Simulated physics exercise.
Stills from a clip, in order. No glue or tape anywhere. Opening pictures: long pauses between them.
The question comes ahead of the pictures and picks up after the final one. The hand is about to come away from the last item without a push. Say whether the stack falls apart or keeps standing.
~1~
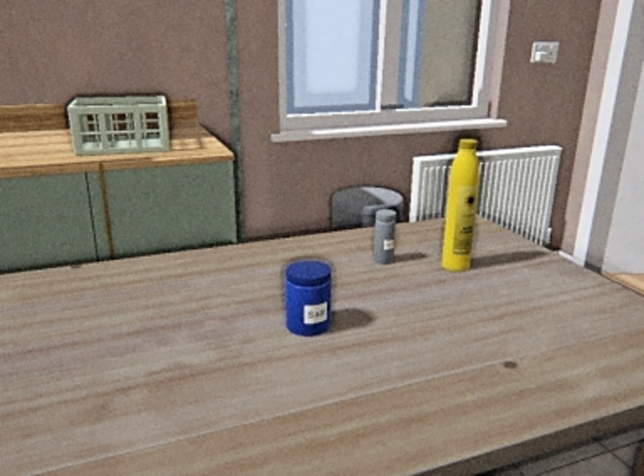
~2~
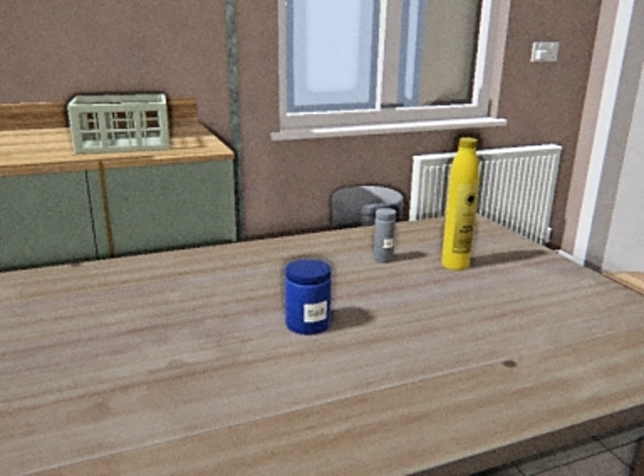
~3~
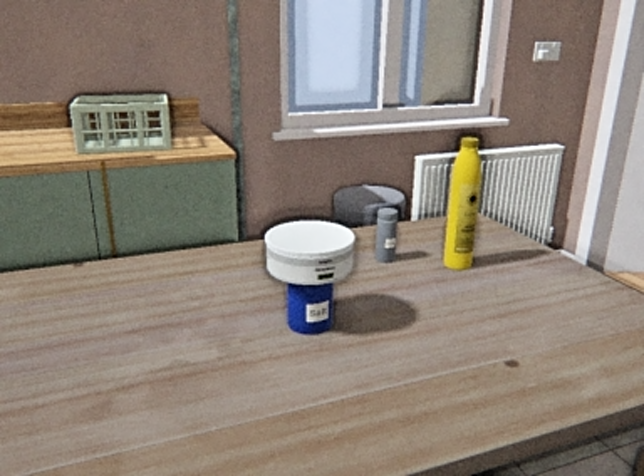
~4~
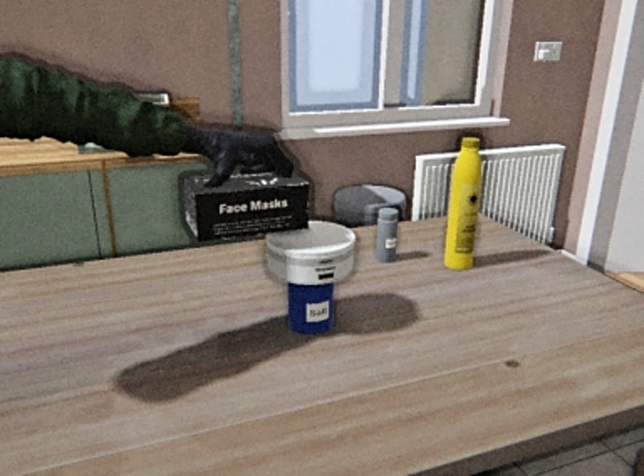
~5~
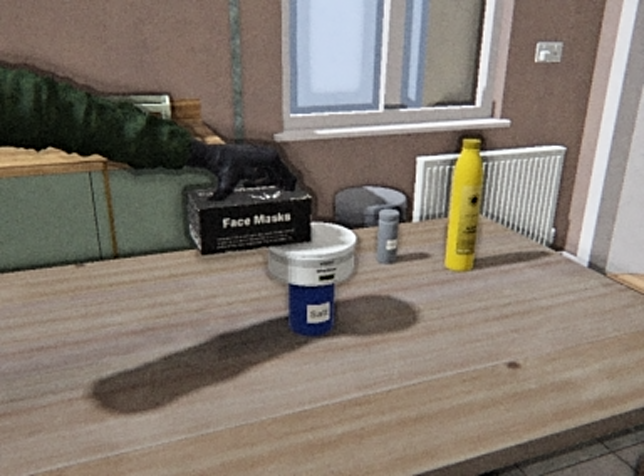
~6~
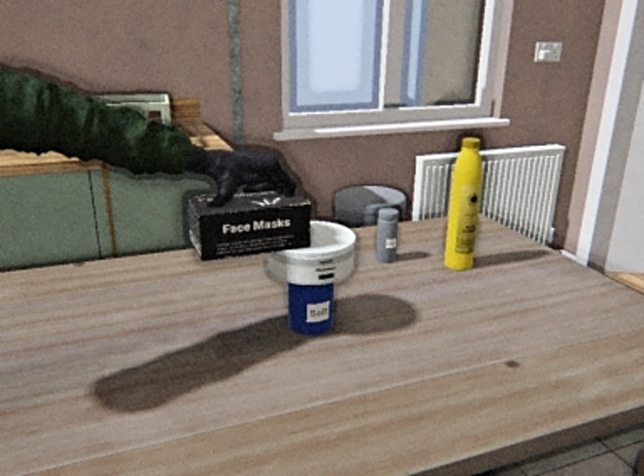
Unsteady.
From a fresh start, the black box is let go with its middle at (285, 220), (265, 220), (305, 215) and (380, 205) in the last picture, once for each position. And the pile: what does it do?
Try one: It stands firm; try two: It topples; try three: It stands firm; try four: It topples.
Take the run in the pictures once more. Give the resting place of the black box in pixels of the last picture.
Around (140, 334).
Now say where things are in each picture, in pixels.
The last thing is not in view yet; yellow bottle (462, 206), in the first picture.
The last thing is not in view yet, in the second picture.
The last thing is not in view yet; yellow bottle (464, 205), in the third picture.
Still above its spot; black box (245, 203); white tub (311, 251), in the fourth picture.
Still above its spot; black box (249, 216); yellow bottle (465, 206), in the fifth picture.
In place under the hand; black box (249, 222); white tub (311, 251), in the sixth picture.
Then, 0.30 s later than the last frame, black box now fallen.
Then, 0.50 s later than the last frame, things are still on the move.
Then, 0.60 s later than the last frame, as before.
Then, 1.80 s later than the last frame, nothing new.
When it is over, fallen, black box; the other 4 as before. End places, in pixels of the last picture, black box near (140, 334). The pile gives way.
